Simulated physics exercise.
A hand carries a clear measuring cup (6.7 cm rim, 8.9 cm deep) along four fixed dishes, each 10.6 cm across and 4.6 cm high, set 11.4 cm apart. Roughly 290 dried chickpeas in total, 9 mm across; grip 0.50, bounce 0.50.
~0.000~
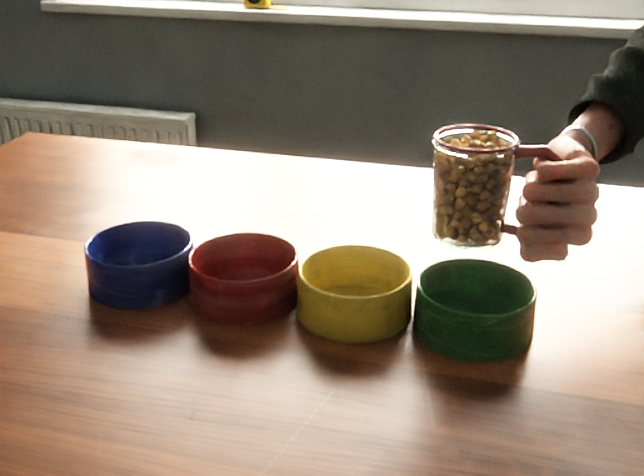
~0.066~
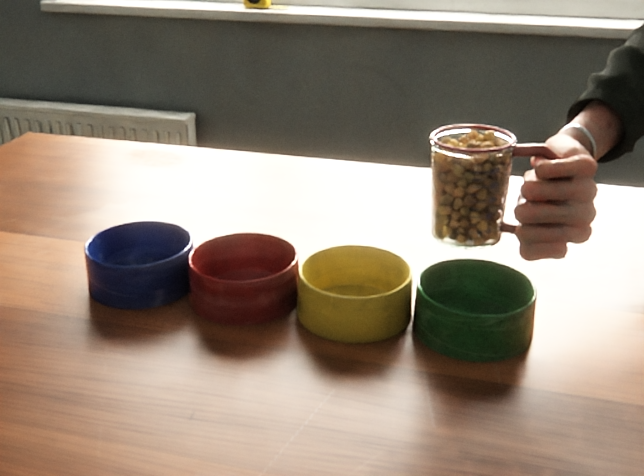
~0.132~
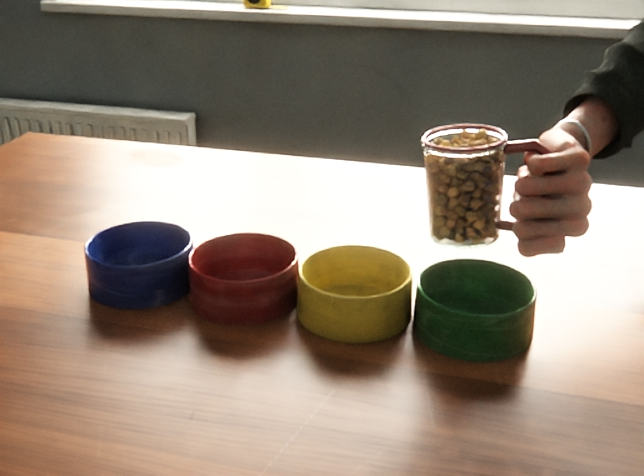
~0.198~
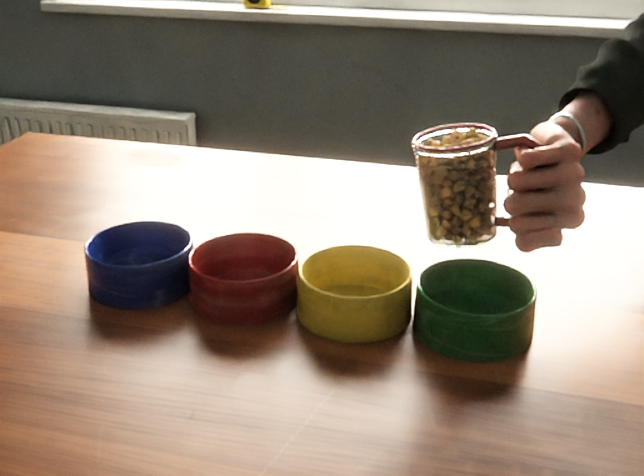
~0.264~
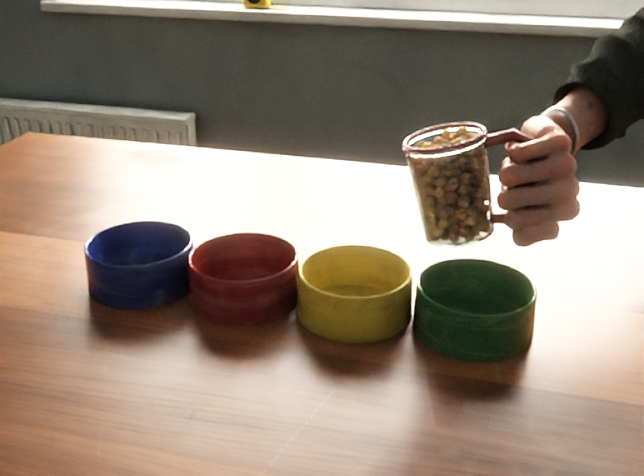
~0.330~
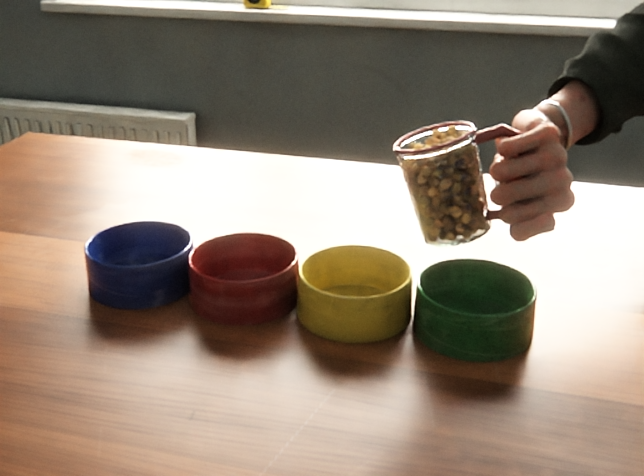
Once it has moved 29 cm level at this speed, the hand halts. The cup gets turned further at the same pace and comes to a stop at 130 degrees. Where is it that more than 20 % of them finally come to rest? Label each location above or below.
Labels - red: Above, blue: Below, green: Below, yellow: Below, counter: Below.
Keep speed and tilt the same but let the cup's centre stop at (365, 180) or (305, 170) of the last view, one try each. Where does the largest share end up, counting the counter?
The winner: Yellow; red.
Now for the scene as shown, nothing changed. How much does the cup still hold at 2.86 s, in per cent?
Roughly 0 %.
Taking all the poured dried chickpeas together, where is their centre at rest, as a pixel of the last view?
Resting centre estimate: Around (237, 274).
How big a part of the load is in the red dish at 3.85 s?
It works out to some 100 per cent.
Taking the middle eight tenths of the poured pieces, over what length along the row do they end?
Length: Approx. 6 cm.
After 1.85 s, tilt 115 degrees; cup holds 60 %, red 40 %.
Then, at 2.86 s, tilt 130 degrees; cup holds 0 %, red 100 %.
Then, at 3.85 s, tilt 130 degrees; cup holds 0 %, red 100 %.
By 4.2 s all is still; red 100 %, blue 0 %, green 0 %, yellow 0 %, counter 0 %.
